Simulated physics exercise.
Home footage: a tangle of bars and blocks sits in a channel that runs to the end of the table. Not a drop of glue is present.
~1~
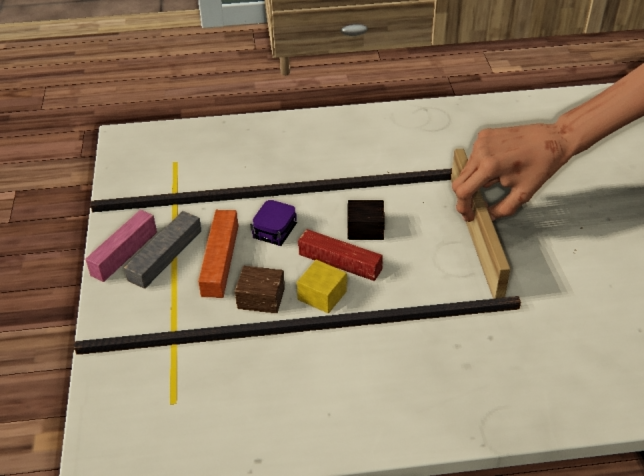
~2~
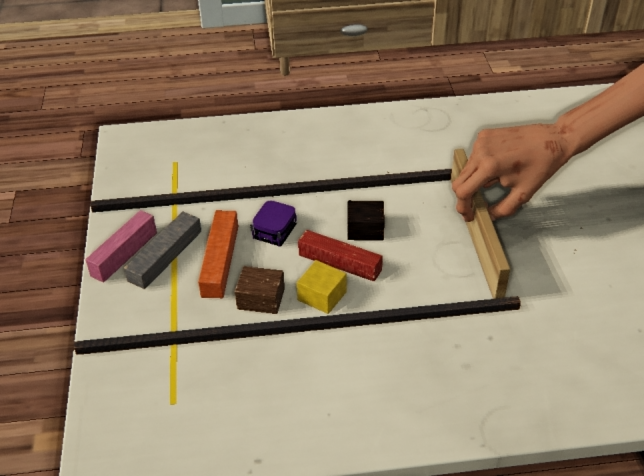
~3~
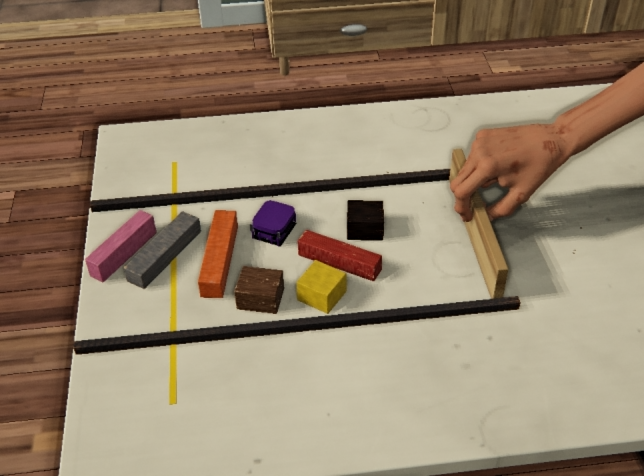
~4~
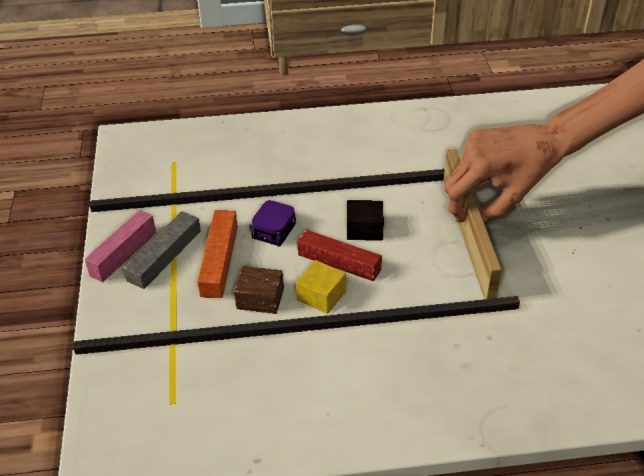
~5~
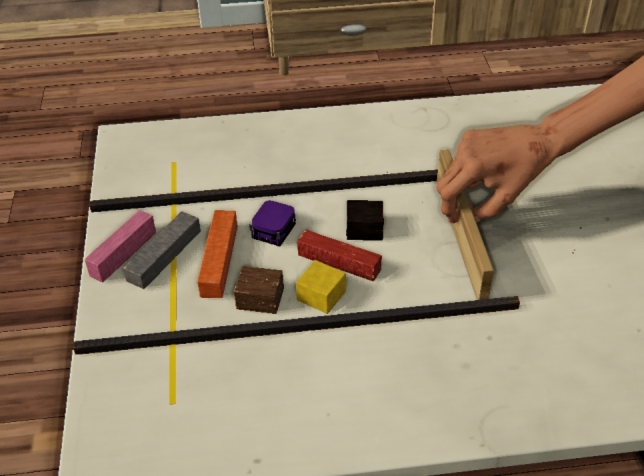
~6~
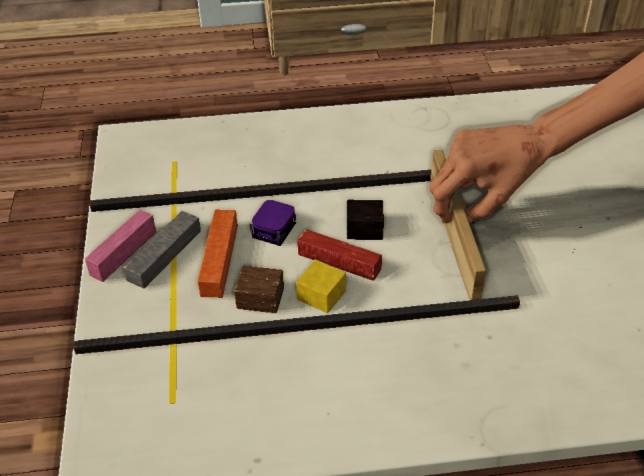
Hand sliding a wooden board slightly left between two dark rails, while the coloured blocks and bars ahead of it stay still.
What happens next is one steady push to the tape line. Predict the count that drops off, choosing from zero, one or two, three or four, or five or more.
Count: One or two.
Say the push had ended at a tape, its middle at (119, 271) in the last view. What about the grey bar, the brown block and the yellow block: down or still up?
Well, the grey bar comes off, the brown block comes off, and the yellow block? It stays where it is.
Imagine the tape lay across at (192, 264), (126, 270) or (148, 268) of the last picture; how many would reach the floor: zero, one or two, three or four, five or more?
Run 1 - one to two; run 2 - either three or four; run 3 - three or four.
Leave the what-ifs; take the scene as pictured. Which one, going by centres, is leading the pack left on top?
It is the grey bar.
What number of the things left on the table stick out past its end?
The tally is 2.
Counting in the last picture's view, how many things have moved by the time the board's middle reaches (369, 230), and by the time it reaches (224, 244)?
It comes to 2 for the first spot, 8 for the other.
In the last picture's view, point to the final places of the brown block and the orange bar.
Result: One at about (113, 312), the other at about (98, 254).
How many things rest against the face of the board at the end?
Total: 4.
A little later, none off yet; pink bar at rest near (122, 245); grey bar at rest near (164, 249); orange bar at rest near (219, 252).
Next, none off yet; pink bar at rest near (122, 245); grey bar at rest near (158, 248); orange bar shifted a little near (180, 252).
When it is over, the number that fall off is one or two; down, pink bar.
